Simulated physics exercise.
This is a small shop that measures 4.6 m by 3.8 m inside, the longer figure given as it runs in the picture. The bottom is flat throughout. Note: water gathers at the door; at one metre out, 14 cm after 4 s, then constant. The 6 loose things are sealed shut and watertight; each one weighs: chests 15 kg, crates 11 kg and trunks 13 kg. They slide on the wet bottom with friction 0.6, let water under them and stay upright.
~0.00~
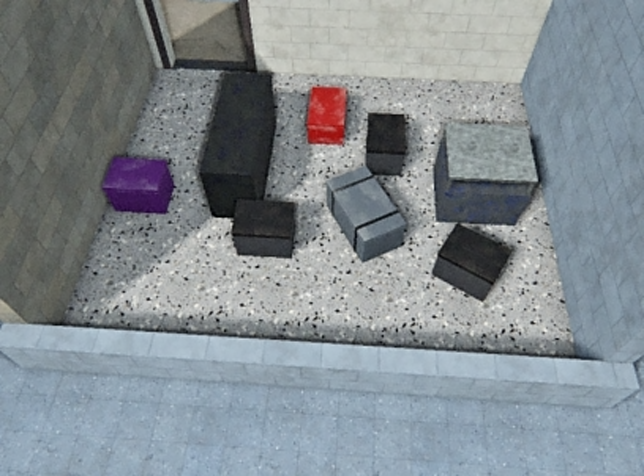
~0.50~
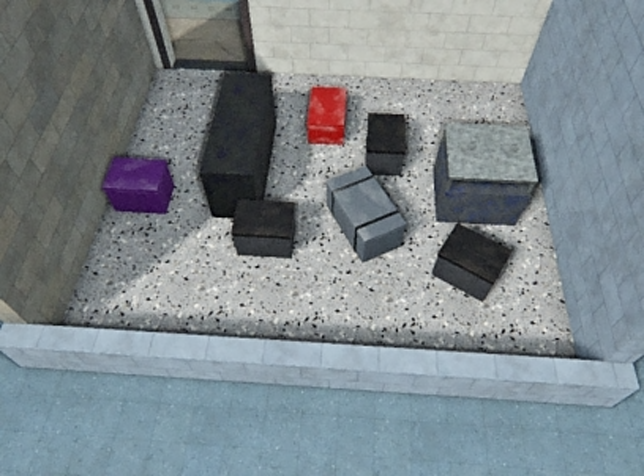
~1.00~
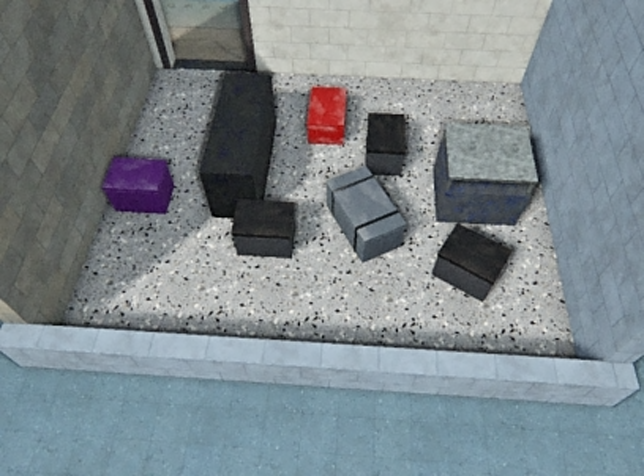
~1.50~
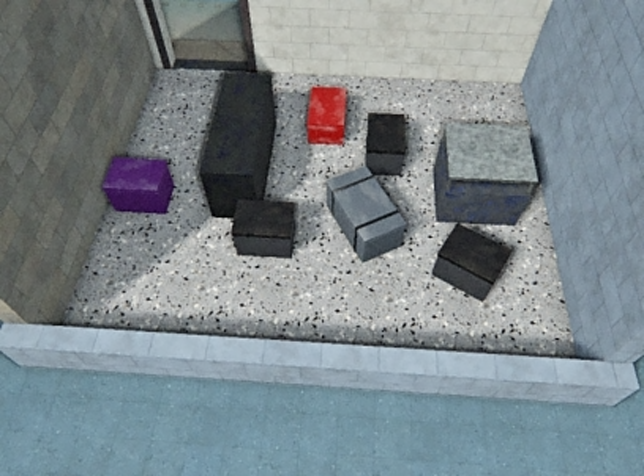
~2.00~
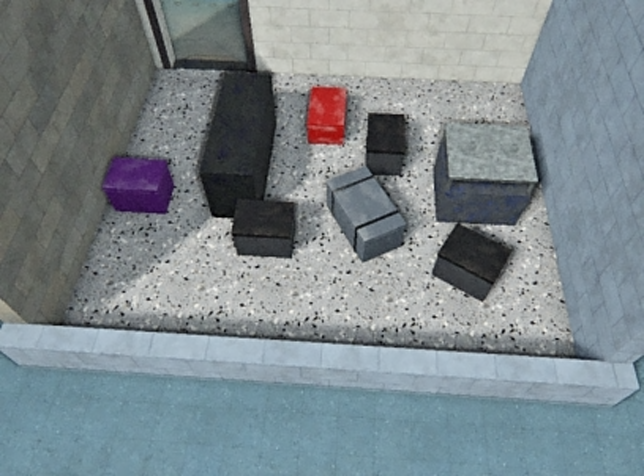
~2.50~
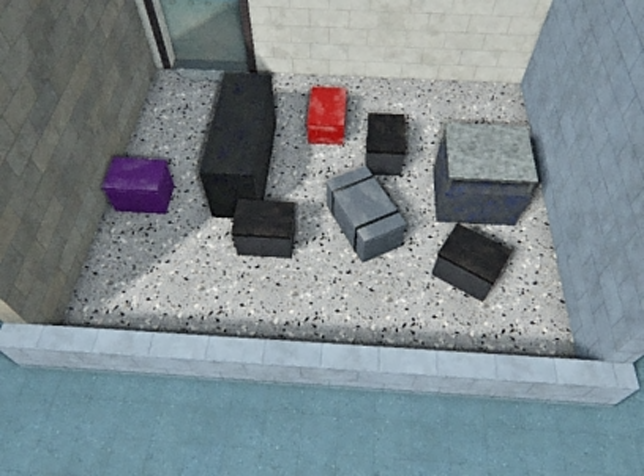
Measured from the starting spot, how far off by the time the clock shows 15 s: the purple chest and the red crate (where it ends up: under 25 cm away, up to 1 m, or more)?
Outcome: The purple chest is far from its start, the red crate is basically where it began.
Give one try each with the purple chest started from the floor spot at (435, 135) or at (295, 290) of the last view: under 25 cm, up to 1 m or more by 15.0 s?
Try one - it hardly stirs; try two - it is pushed slightly.
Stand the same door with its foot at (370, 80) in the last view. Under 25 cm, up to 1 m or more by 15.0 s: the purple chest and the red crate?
The purple chest hardly moves at all and the red crate drifts well away.
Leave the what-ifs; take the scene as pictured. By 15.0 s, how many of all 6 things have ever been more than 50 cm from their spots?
1 in all.
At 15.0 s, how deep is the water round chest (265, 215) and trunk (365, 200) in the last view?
5 and 5 cm.
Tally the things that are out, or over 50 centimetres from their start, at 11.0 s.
1 of them.
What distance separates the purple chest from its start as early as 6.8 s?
50 cm, give or take.
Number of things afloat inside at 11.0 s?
The number is 1.
After 3.5 s the purple chest is near (135, 174), 0.0 m from its start, aground; the red crate is near (328, 105), 0.0 m from its start, aground; 0 afloat.
After 6.8 s the purple chest is near (126, 216), 0.5 m from its start, aground; the red crate is near (328, 105), 0.0 m from its start, aground; 0 afloat.
After 11.0 s the purple chest is near (152, 309), 1.6 m from its start, afloat; the red crate is near (328, 105), 0.0 m from its start, aground; 1 afloat.
After 15.0 s the purple chest is near (414, 289), 3.0 m from its start, aground; the red crate is near (328, 105), 0.0 m from its start, aground; 2 afloat.
